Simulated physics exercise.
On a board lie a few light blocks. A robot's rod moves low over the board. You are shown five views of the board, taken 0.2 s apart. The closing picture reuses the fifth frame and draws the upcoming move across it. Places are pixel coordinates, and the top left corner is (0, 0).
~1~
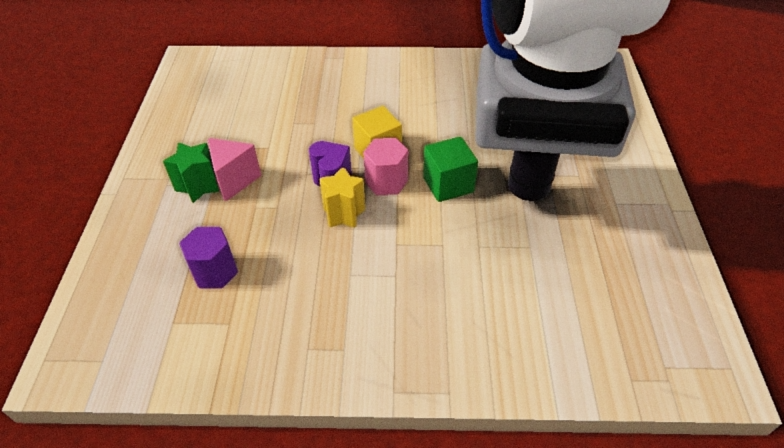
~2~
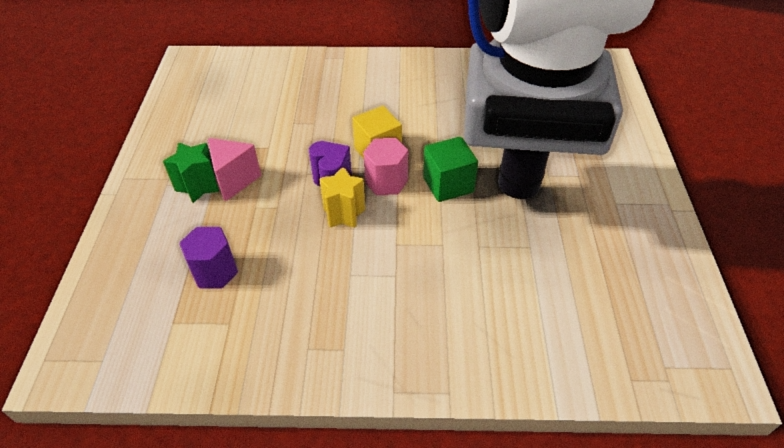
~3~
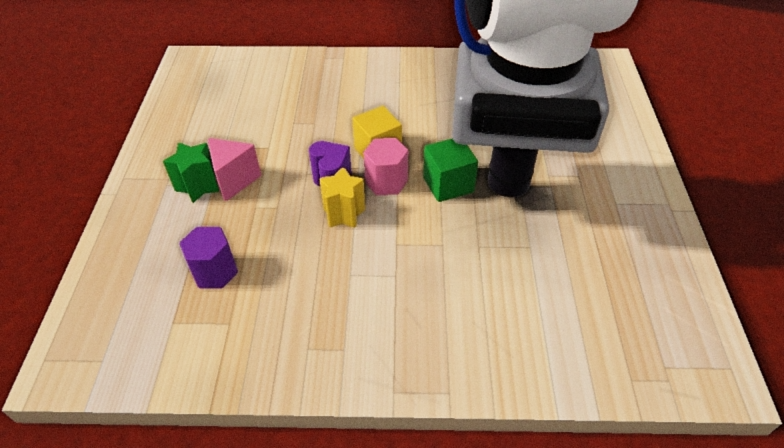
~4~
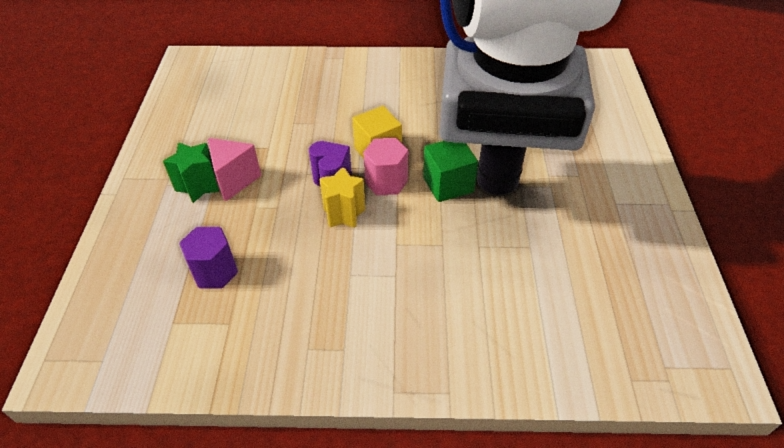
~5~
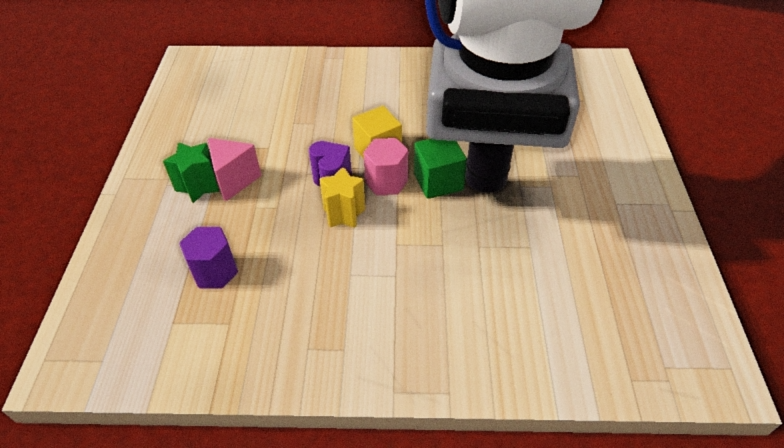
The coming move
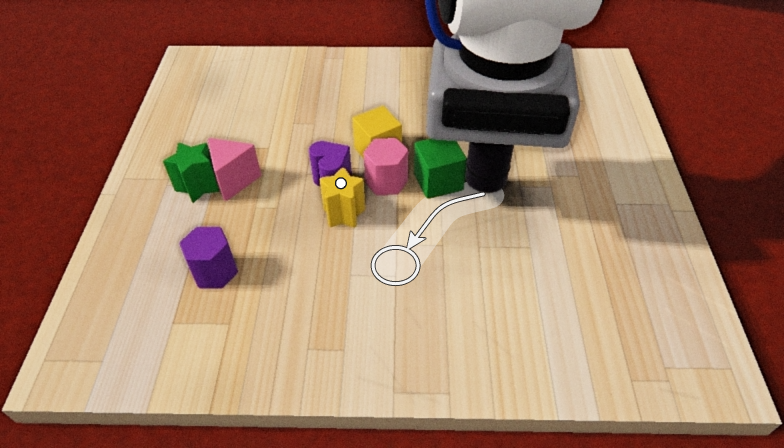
A white and grey robot arm with a dark rod reaches in from the top right over a pale wooden board on a red surface, seen from above at an angle by a still camera. Yellow, pink, purple and green blocks cluster near the middle, with more blocks at left. The rod slides slowly left, then nudges the green four-sided block slightly left toward the pink hexagonal one.
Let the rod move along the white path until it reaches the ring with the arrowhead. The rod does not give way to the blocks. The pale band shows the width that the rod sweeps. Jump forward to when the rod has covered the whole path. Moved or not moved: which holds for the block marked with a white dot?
That block is not shifted.
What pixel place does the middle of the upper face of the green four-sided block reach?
My estimate: (418, 151).
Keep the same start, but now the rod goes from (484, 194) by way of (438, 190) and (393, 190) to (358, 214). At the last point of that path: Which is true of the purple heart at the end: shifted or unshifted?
It is moved from its place.
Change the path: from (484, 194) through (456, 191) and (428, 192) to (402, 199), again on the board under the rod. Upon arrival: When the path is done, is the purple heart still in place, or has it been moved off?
It is moved off its spot.
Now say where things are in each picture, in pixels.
The first picture shows tip of the rod (529, 187), middles of tops, yellow star-shaped block (341, 183), yellow four-sided block (377, 121), pink hexagonal block (386, 151), green four-sided block (451, 153).
The second picture shows rod (519, 185), nothing pushed.
The third picture shows rod (509, 183), nothing pushed.
The fourth picture shows rod (498, 181), nothing pushed.
The fifth picture shows rod (486, 179), yellow star-shaped block (341, 183), yellow four-sided block (377, 121), pink hexagonal block (386, 151), green four-sided block (441, 150).
The line goes from (484, 194) over (444, 206) and (419, 233) to (396, 265); the dot is on the yellow star-shaped block.
On the path given first. One third of the way, rod (444, 191); yellow four-sided block (374, 119), turned 15° clockwise; pink hexagonal block (371, 147), turned 15° anticlockwise; green four-sided block (418, 150), turned 55° clockwise.
Two thirds of the way, rod (419, 220); yellow four-sided block (374, 119), turned 15° clockwise; pink hexagonal block (370, 147), turned 15° anticlockwise; green four-sided block (418, 151), turned 60° clockwise.
At the end, rod (396, 251); yellow star-shaped block unmoved; yellow four-sided block (374, 119), turned 15° clockwise; pink hexagonal block (370, 147), turned 15° anticlockwise; green four-sided block (418, 151), turned 60° clockwise.
